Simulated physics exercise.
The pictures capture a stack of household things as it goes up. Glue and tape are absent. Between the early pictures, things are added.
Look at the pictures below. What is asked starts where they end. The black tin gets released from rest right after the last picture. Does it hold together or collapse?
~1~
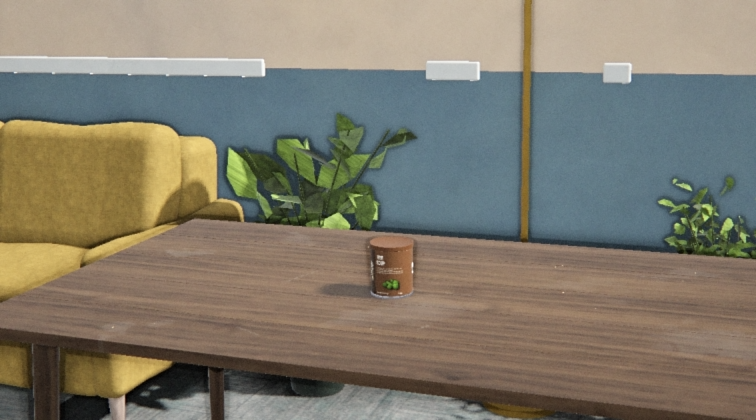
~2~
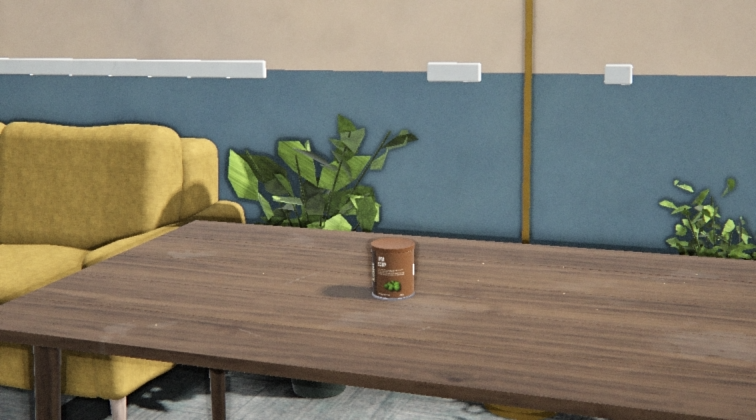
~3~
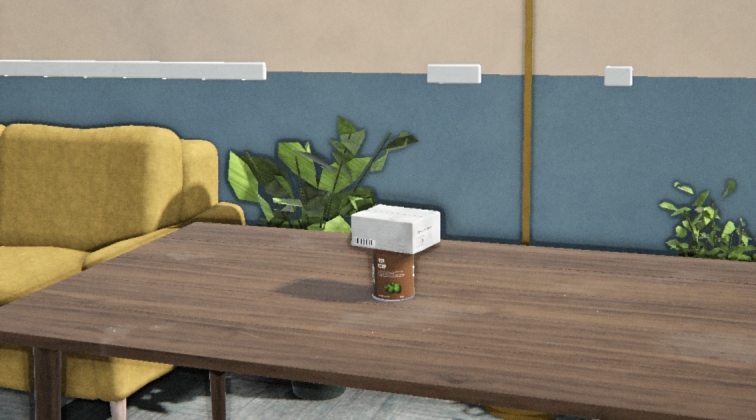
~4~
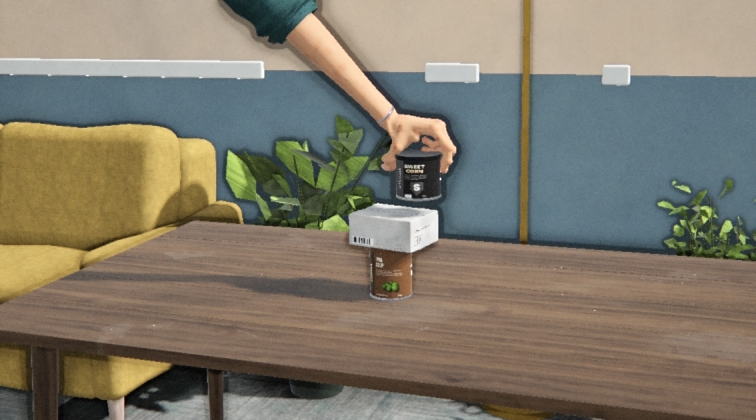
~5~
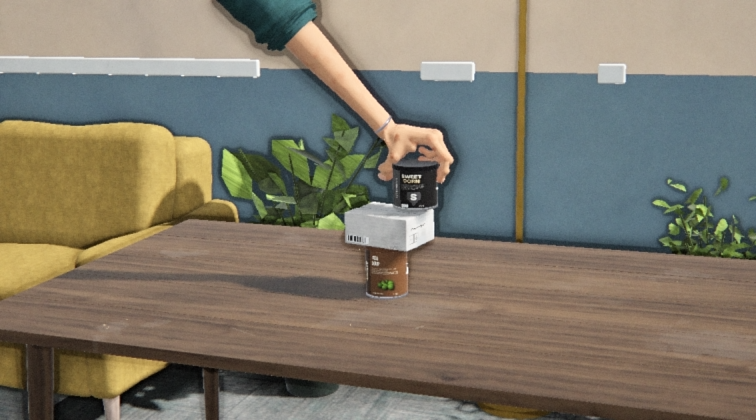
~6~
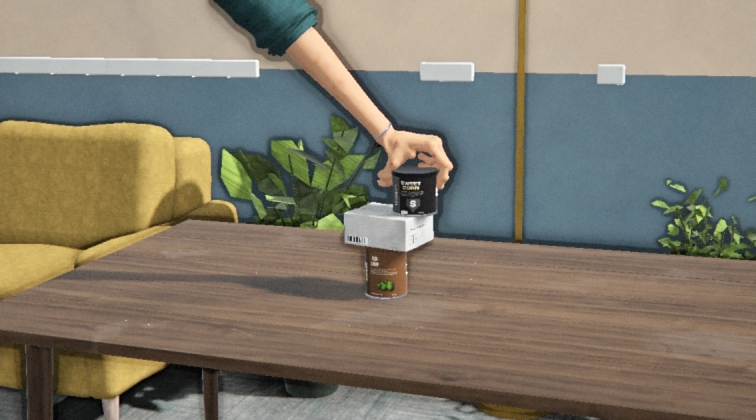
Something drops.
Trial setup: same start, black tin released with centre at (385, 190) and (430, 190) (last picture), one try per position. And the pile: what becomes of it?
On the first go it remains standing, and on the second it collapses.
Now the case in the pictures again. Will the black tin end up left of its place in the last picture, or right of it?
Toward the right-hand side.
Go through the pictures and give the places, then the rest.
In the first picture, the last thing is not in view yet.
In the second picture, the last thing is not in view yet.
In the third picture, the last thing is not in view yet; white box (396, 229).
In the fourth picture, coming down; black tin (419, 175); white box (394, 227).
In the fifth picture, coming down; black tin (415, 184); white box (389, 226).
In the sixth picture, set down, still held; black tin (415, 191); white box (389, 226).
Then, 0.50 s past the last view, white box and black tin now fallen.
Then, 0.60 s past the last view, things are still on the move.
Finally, fallen, white box and black tin; brown pot still in place. Final places as the last picture's camera would see them, black tin near (526, 277). The pile gives way.
